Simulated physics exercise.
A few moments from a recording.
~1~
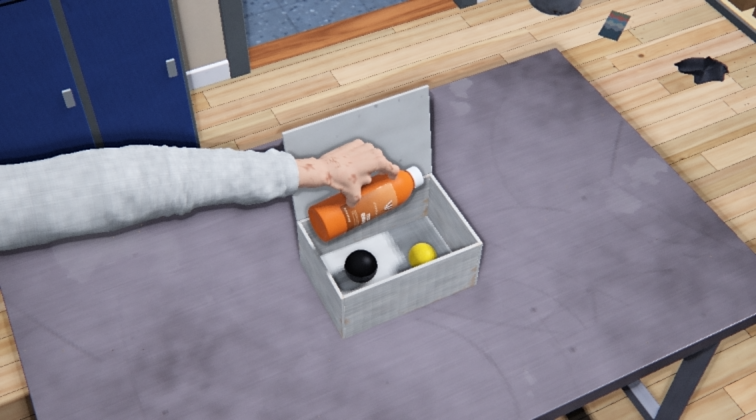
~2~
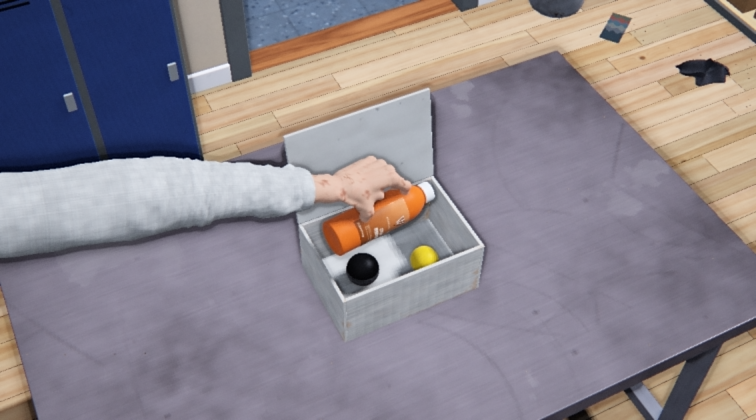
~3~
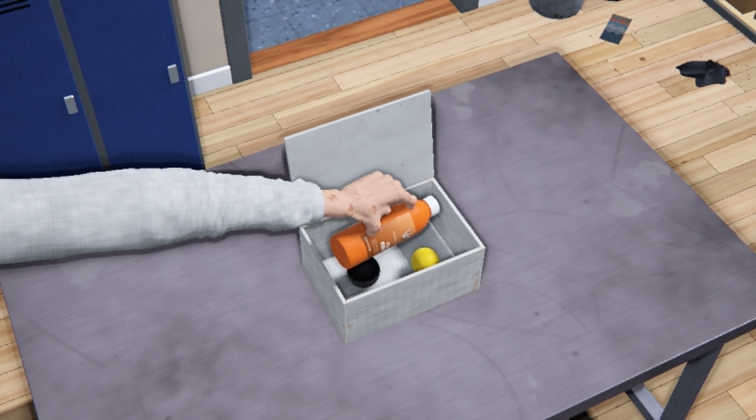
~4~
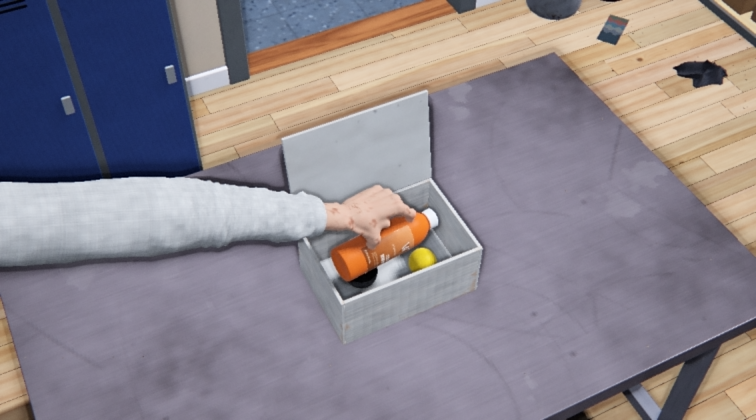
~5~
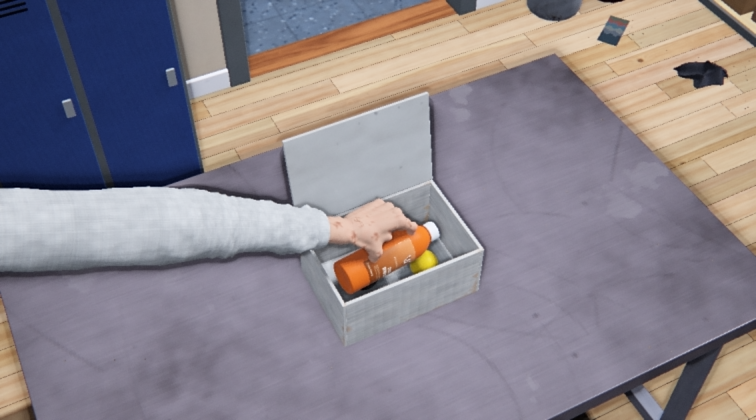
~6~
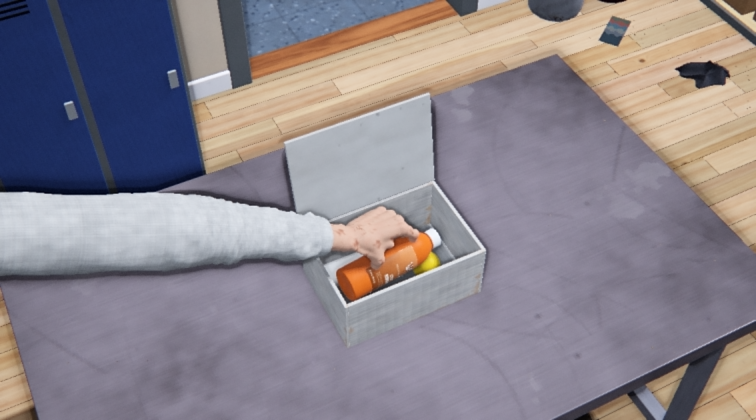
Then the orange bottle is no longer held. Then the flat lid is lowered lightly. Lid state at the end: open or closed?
Closed.
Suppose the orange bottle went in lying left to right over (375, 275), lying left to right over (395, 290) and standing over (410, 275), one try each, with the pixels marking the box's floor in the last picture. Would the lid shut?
So, first it goes down fine, then it goes down fine, and finally it goes down fine.
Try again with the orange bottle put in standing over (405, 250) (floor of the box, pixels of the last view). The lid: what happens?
Note: It fails to lower.
Then, 0.40 s later than the last frame, orange bottle moved about its own width near (399, 294); black ball moved a little; yellow lemon moved a little.
Then, 1.20 s later than the last frame, lid starting down; orange bottle moved about its own width near (394, 284); yellow lemon moved about its own width; black ball moved about its own width.
Then, 1.70 s later than the last frame, lid 52° above the rim; orange bottle moved about its own width near (392, 282); yellow lemon moved about its own width; black ball moved about its own width.
Then, 2.10 s later than the last frame, lid 19° above the rim; orange bottle moved about its own width near (391, 281); yellow lemon moved about its own width; black ball moved about its own width.
When it is over, lid shut; moved from the start, black ball, yellow lemon and orange bottle. End places, in pixels of the last picture, orange bottle near (391, 279).
